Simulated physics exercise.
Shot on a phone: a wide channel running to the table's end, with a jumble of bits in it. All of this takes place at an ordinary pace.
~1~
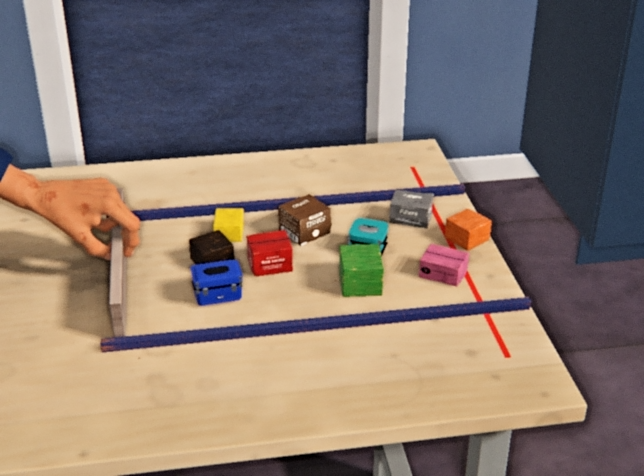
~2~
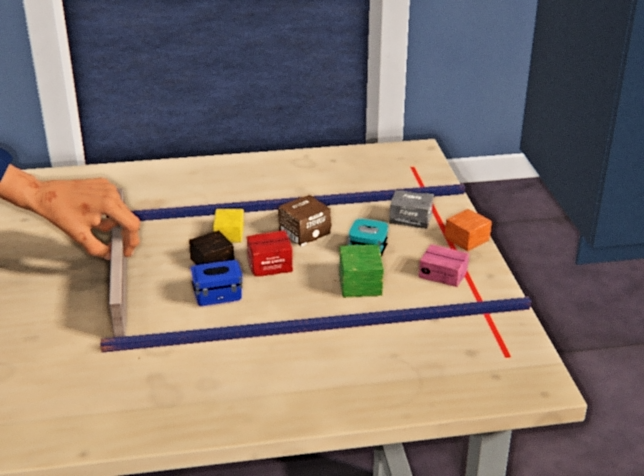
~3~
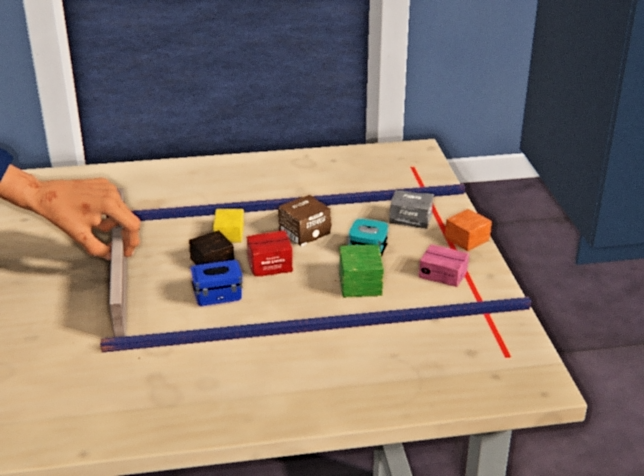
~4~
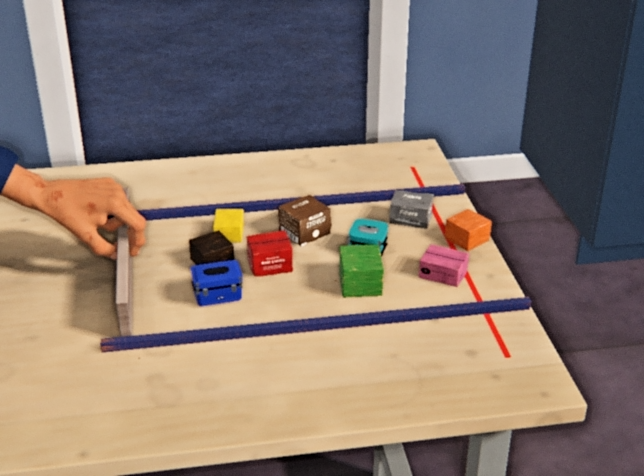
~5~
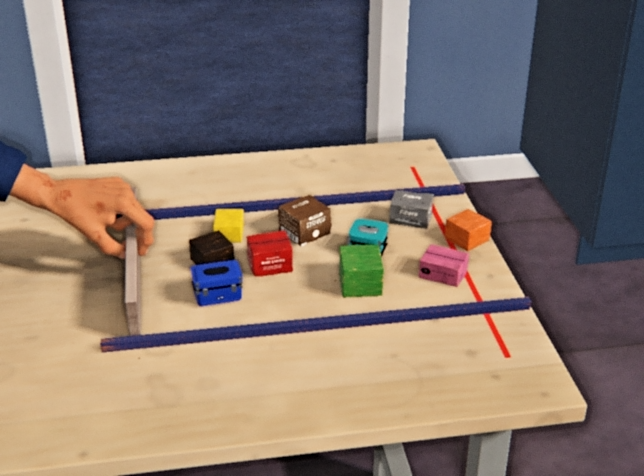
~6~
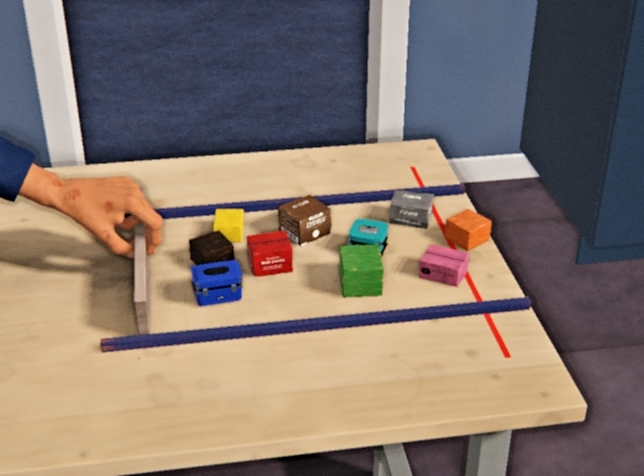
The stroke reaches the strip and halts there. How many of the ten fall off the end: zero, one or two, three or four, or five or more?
Over the end go more than four.
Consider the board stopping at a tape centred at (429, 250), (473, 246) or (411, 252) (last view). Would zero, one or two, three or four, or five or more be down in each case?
Place by place, the answers come out as three to four; at least five; three to four.
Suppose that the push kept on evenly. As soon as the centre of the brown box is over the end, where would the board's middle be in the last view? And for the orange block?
Around (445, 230), then around (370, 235).
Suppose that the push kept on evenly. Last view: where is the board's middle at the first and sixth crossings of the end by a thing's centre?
The first one at (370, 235), the next at (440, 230).
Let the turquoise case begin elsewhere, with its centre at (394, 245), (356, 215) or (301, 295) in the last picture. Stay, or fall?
Spot by spot, it drops away, then drops away, then stays put.
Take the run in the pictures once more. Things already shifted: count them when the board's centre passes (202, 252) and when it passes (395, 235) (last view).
The number moved is 2 and then 10.
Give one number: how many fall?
That makes a total of 7.
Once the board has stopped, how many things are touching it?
3 touch it.
A little later, none off yet; orange block at rest near (468, 230); pink box at rest near (444, 265); grey box at rest near (411, 209).
When it is over, the number that fall off is five or more; down, red box, brown box, green block, turquoise case, grey box, pink box and orange block.
